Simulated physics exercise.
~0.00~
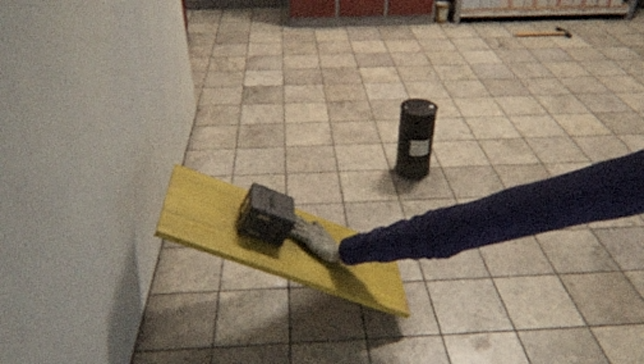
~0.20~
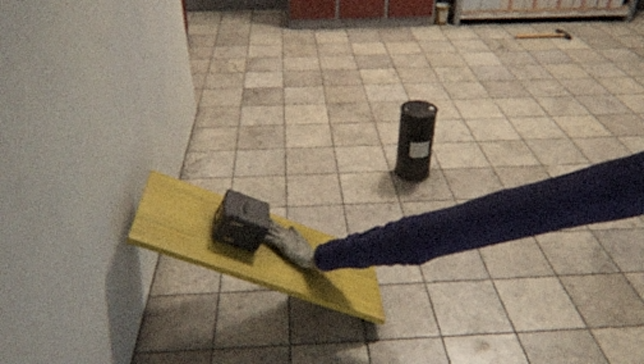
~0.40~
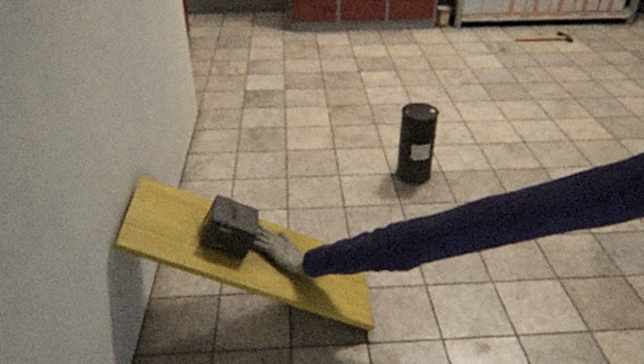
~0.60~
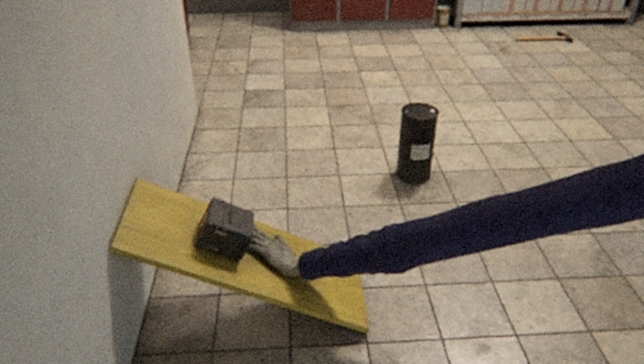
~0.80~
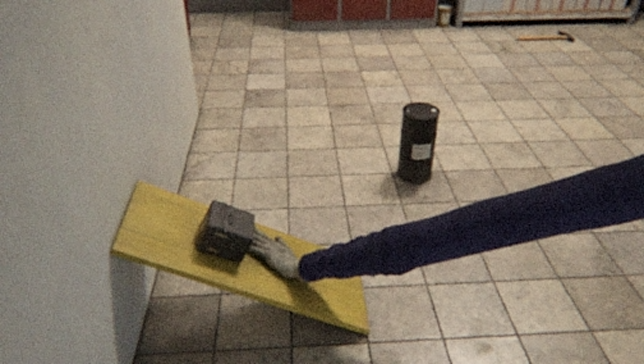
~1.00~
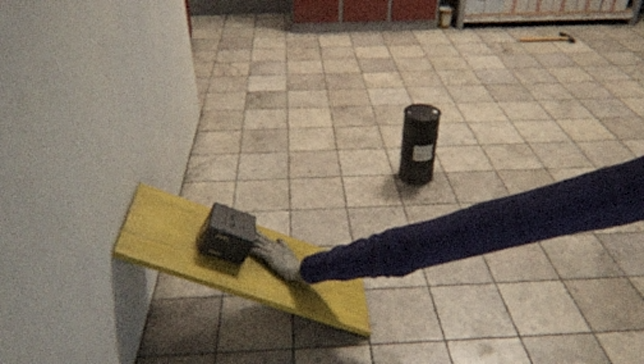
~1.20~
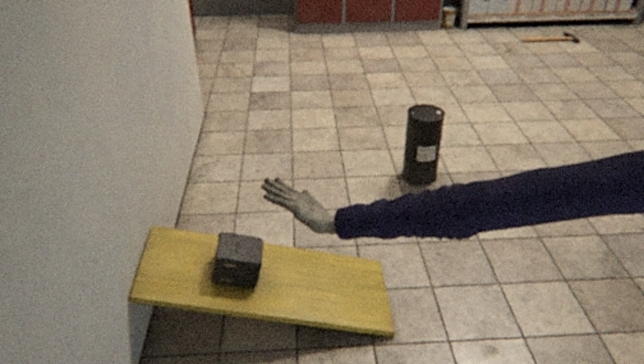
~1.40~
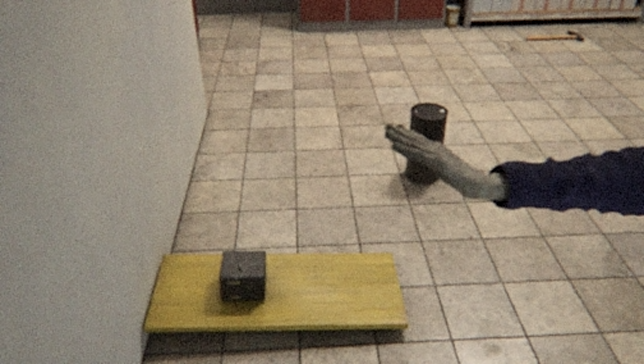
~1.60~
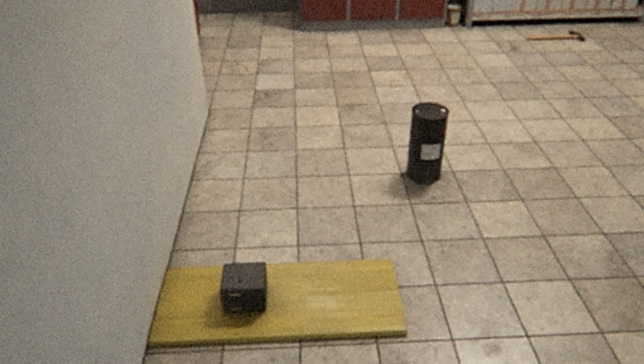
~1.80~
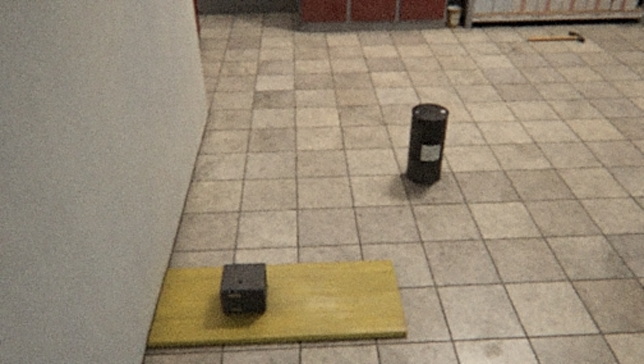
A hand slid a yellow board with a dark block on it left until it leaned against the bare wall, then let go and drew back. The board slipped down and ended flat on the tiled floor, the block still on top.
